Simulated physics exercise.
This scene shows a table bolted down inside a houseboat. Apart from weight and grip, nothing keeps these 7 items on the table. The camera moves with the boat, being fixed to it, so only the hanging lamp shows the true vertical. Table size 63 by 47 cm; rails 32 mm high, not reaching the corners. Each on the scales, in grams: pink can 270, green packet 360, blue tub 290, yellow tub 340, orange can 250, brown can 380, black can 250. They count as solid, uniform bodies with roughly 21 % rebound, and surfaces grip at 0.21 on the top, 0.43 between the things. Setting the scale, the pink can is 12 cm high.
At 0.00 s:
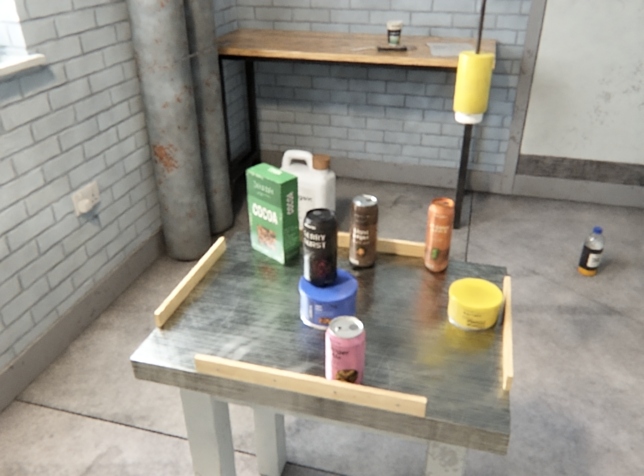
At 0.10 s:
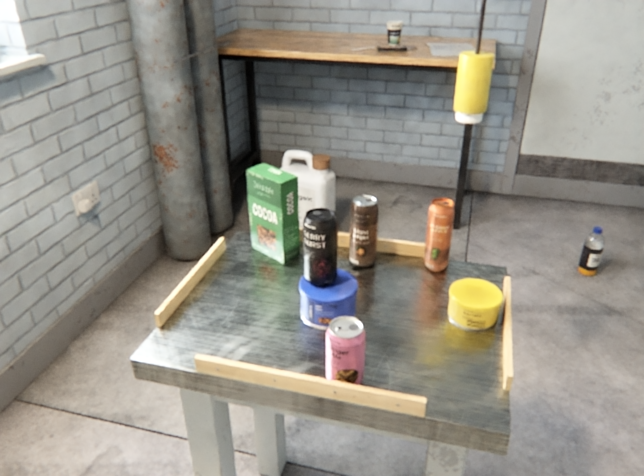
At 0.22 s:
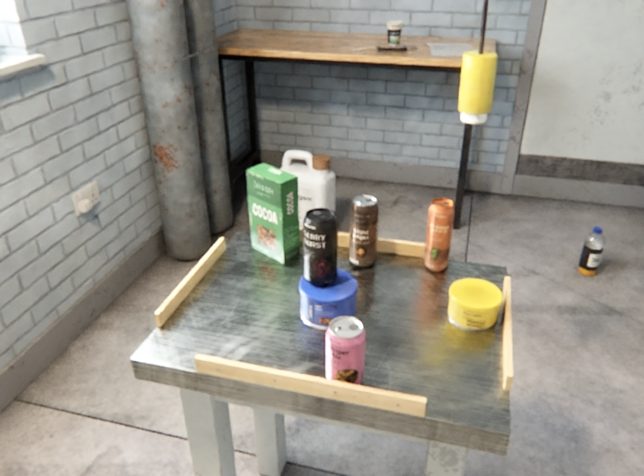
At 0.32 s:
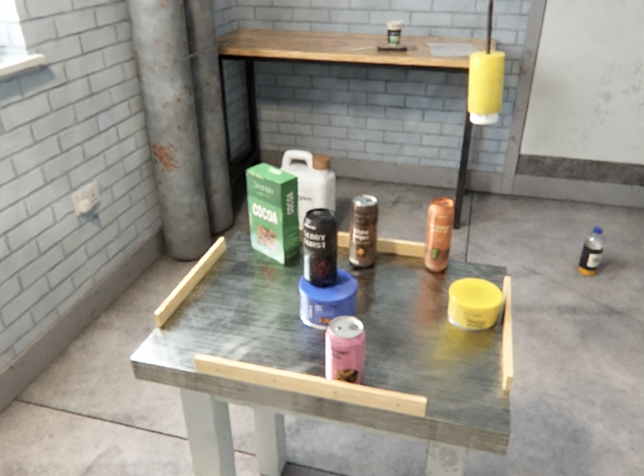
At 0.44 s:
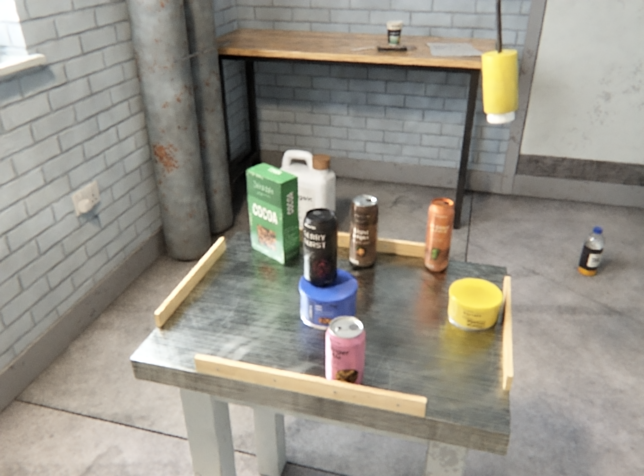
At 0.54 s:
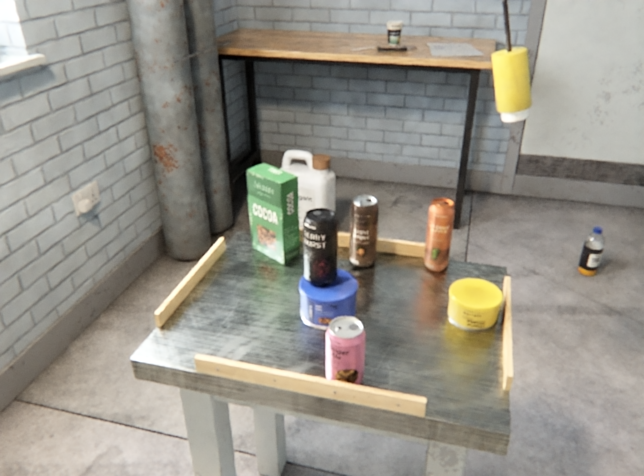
A yellow hanging lamp hangs still at first, then swings steadily to the right and slants, while the cans, tubs, green packet and white jug on the railed table stay in place, with a bottle on the floor behind.
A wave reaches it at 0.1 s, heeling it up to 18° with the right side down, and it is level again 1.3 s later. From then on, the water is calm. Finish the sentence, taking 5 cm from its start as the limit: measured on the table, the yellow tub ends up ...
The yellow tub ends up near its start.
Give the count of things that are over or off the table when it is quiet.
It adds up to 1.
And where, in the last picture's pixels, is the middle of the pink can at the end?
It ends up near (450, 374).
After 1.04 s, floor tilted 11°, right side down; green packet moved 11 cm; brown can moved 10 cm; orange can moved 10 cm.
After 1.24 s, floor tilted 3°, right side down; orange can now off the table; black can moved 15 cm; brown can moved 16 cm.
In the end (1.9 s), off the table, orange can; not toppled but over 5 cm from the start, pink can, green packet, blue tub, brown can and black can; yellow tub under 5 cm from the start. At the end, from the last picture's camera, yellow tub near (479, 305).
